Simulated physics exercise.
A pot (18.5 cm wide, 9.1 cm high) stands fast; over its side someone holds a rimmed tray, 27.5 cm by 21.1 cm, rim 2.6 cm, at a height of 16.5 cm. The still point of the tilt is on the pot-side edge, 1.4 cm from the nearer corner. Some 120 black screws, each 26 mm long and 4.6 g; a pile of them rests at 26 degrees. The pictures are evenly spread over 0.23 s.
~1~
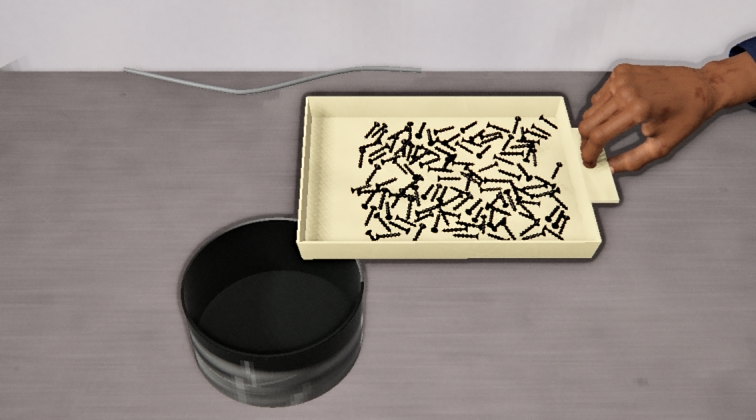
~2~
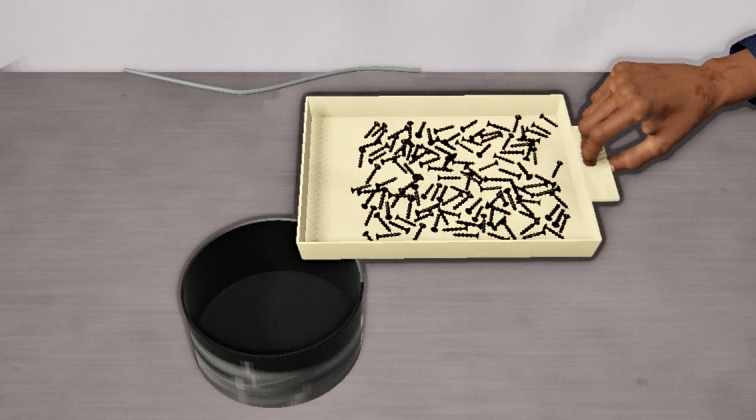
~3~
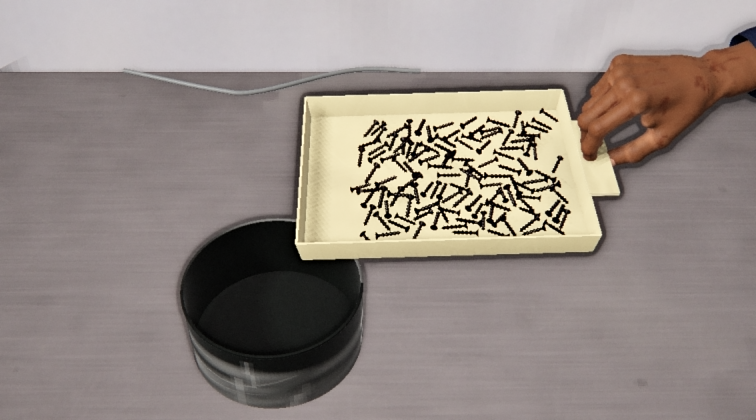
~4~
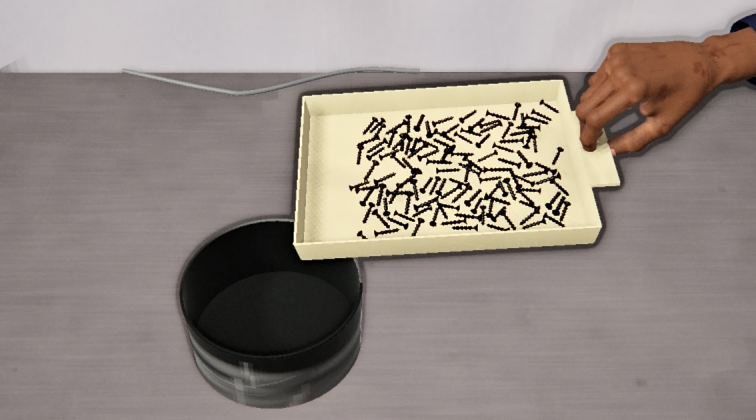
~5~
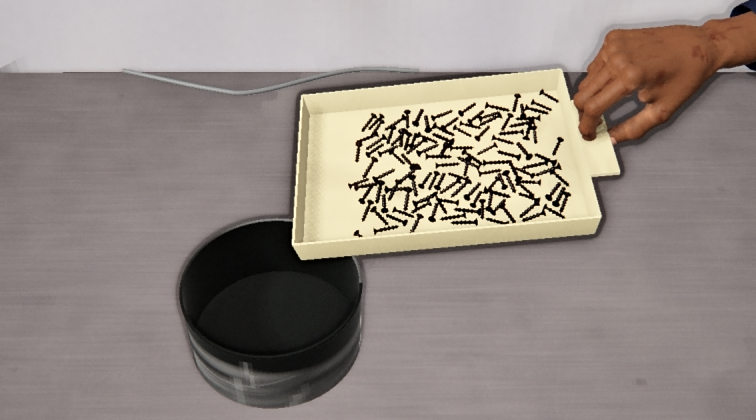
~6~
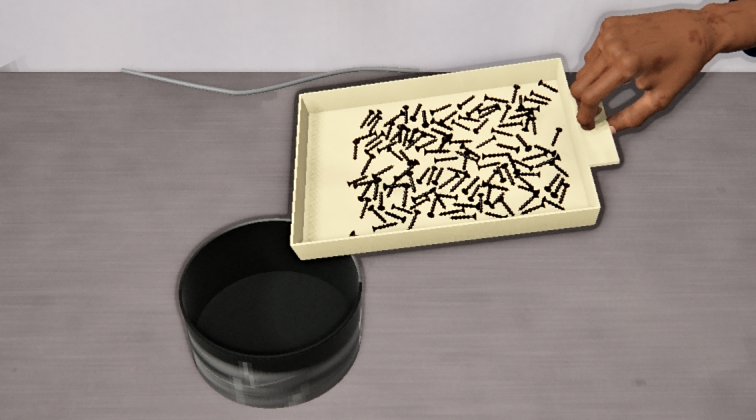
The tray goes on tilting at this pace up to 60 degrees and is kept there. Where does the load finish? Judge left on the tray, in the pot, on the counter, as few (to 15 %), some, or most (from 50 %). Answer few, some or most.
Tray: Most, pot: Few, counter: Few.
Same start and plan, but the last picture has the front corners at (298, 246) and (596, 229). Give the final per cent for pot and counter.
Pot 0, counter 5.
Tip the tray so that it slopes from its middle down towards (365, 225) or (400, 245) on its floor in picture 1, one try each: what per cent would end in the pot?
Some 10 and 5 per cent.
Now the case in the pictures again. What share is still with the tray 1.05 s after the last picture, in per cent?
Some 95 per cent of the load.
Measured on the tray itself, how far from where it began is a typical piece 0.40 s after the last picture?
Roughly 5 cm.
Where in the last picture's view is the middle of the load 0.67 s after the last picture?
Near (304, 176).
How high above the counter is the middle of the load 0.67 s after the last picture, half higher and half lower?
Some 20 cm.
Then, 0.40 s after the last picture, tilt 34 degrees; the tray holds 100 %, the pot 0 %.
Then, 0.67 s after the last picture, tilt 50 degrees; the tray holds 100 %, the pot 0 %.
Then, 1.05 s after the last picture, tilt 60 degrees; the tray holds 95 %, the pot 5 %.
In the end, tray 90 %, pot 5 %, counter 0 %.
